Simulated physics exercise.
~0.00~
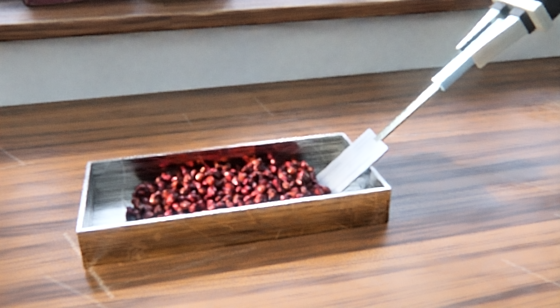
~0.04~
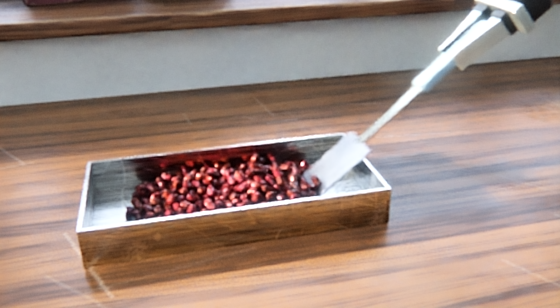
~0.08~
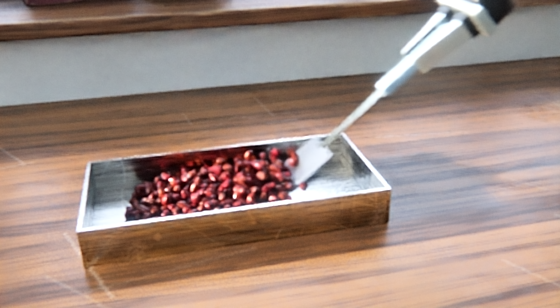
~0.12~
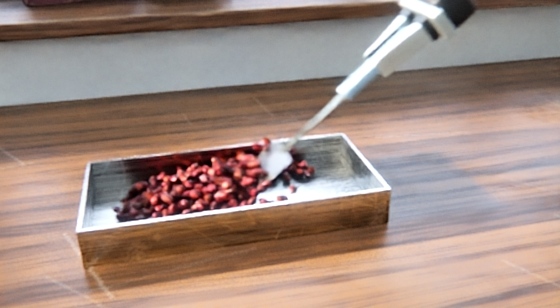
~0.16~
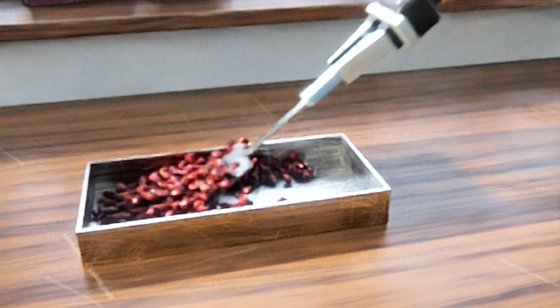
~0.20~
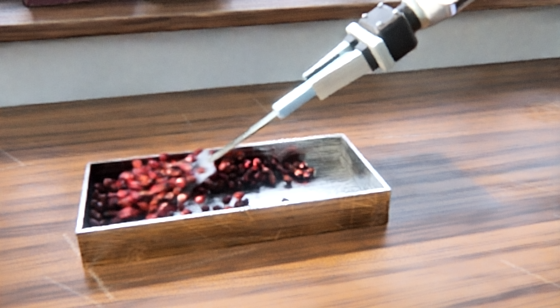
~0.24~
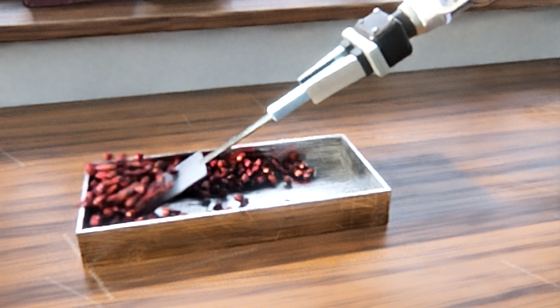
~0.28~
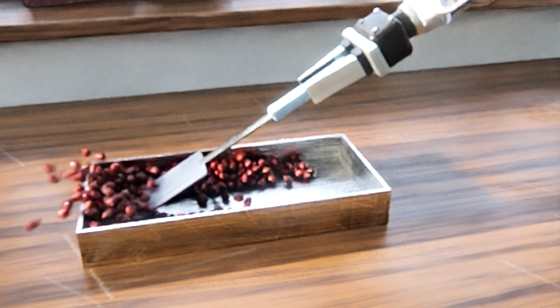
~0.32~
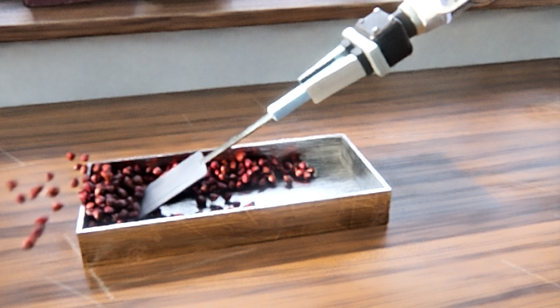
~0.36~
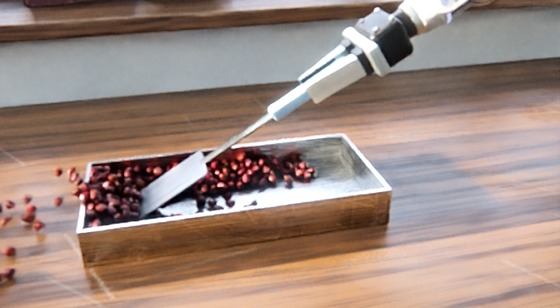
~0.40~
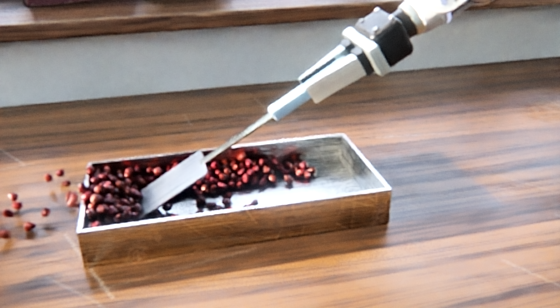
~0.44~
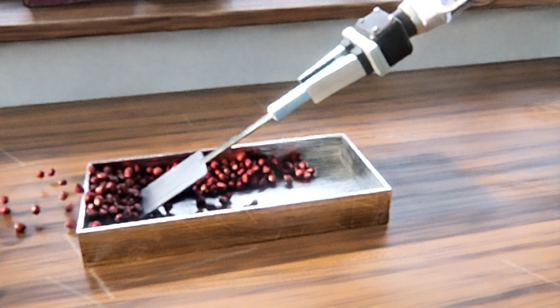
A robot arm in white and black reaches in from the upper right, holding a pale flat paddle in a shallow oblong tray on a striped brown wooden table, seen from slightly above. Dark red beans lie heaped in the tray, with bare metal showing at its right end. The paddle sweeps left through the heap, pushing many beans toward the left end and leaving some behind it. As it stops abruptly, several beans fly over the left rim and scatter on the table. The paddle rests tilted among the remaining beans, and the tray stays put.
